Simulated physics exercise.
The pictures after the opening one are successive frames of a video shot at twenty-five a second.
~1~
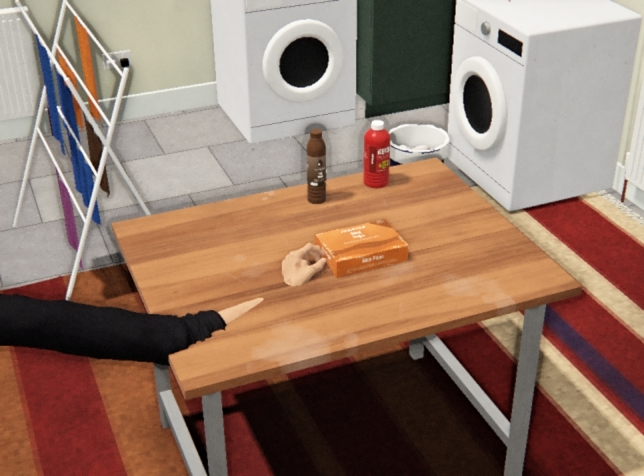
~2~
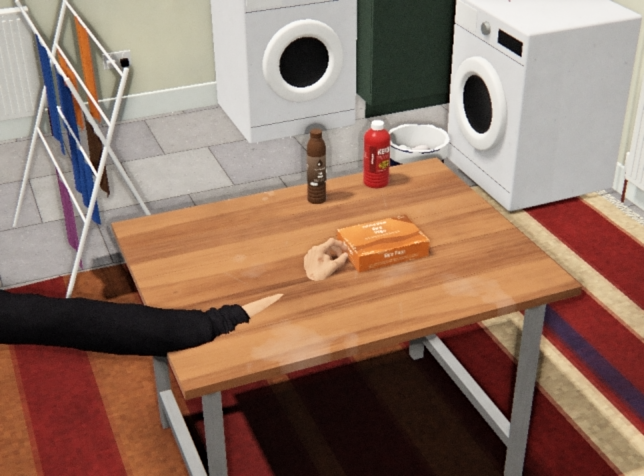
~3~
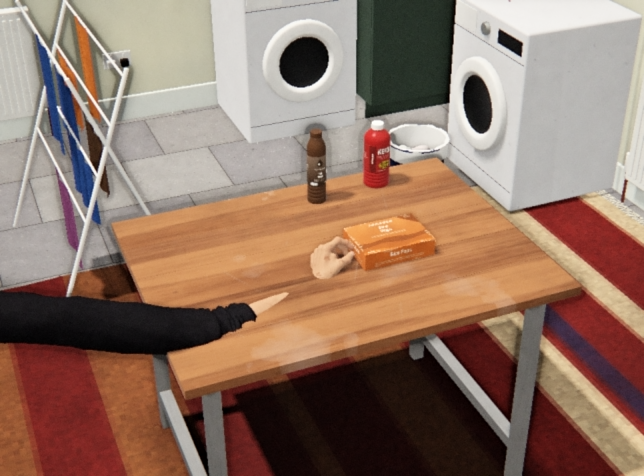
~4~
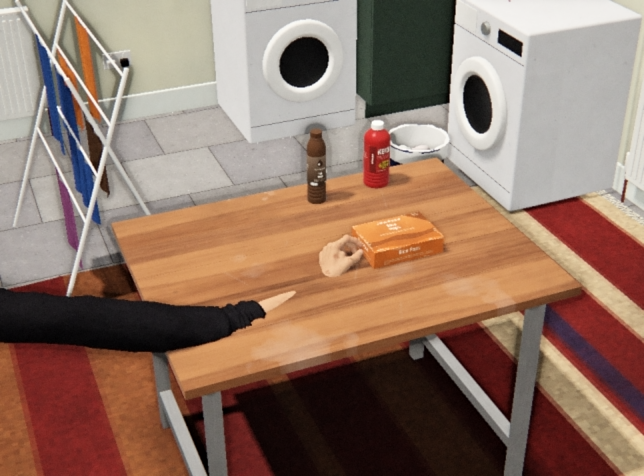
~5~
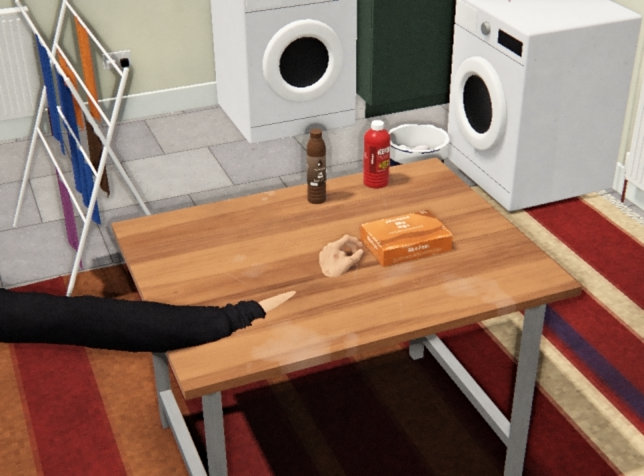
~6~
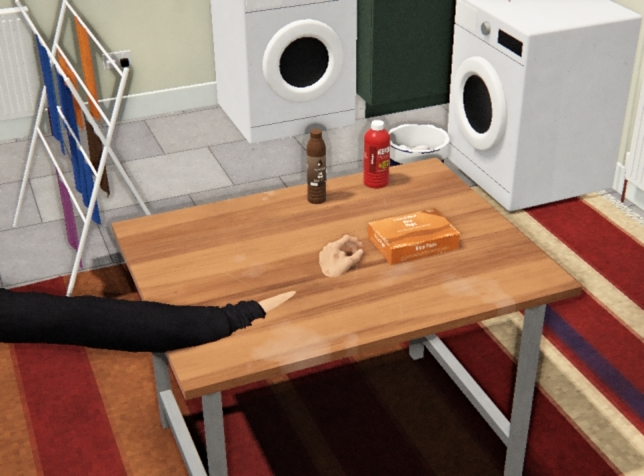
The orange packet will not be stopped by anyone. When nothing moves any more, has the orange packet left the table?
Aboard.
Then, 0.10 s after the last picture, orange packet slid a little near (426, 233).
Then, 0.60 s after the last picture, orange packet slid a little near (429, 232).
At rest, moved from the start, orange packet. Seen from the same camera at the end, orange packet near (429, 232).
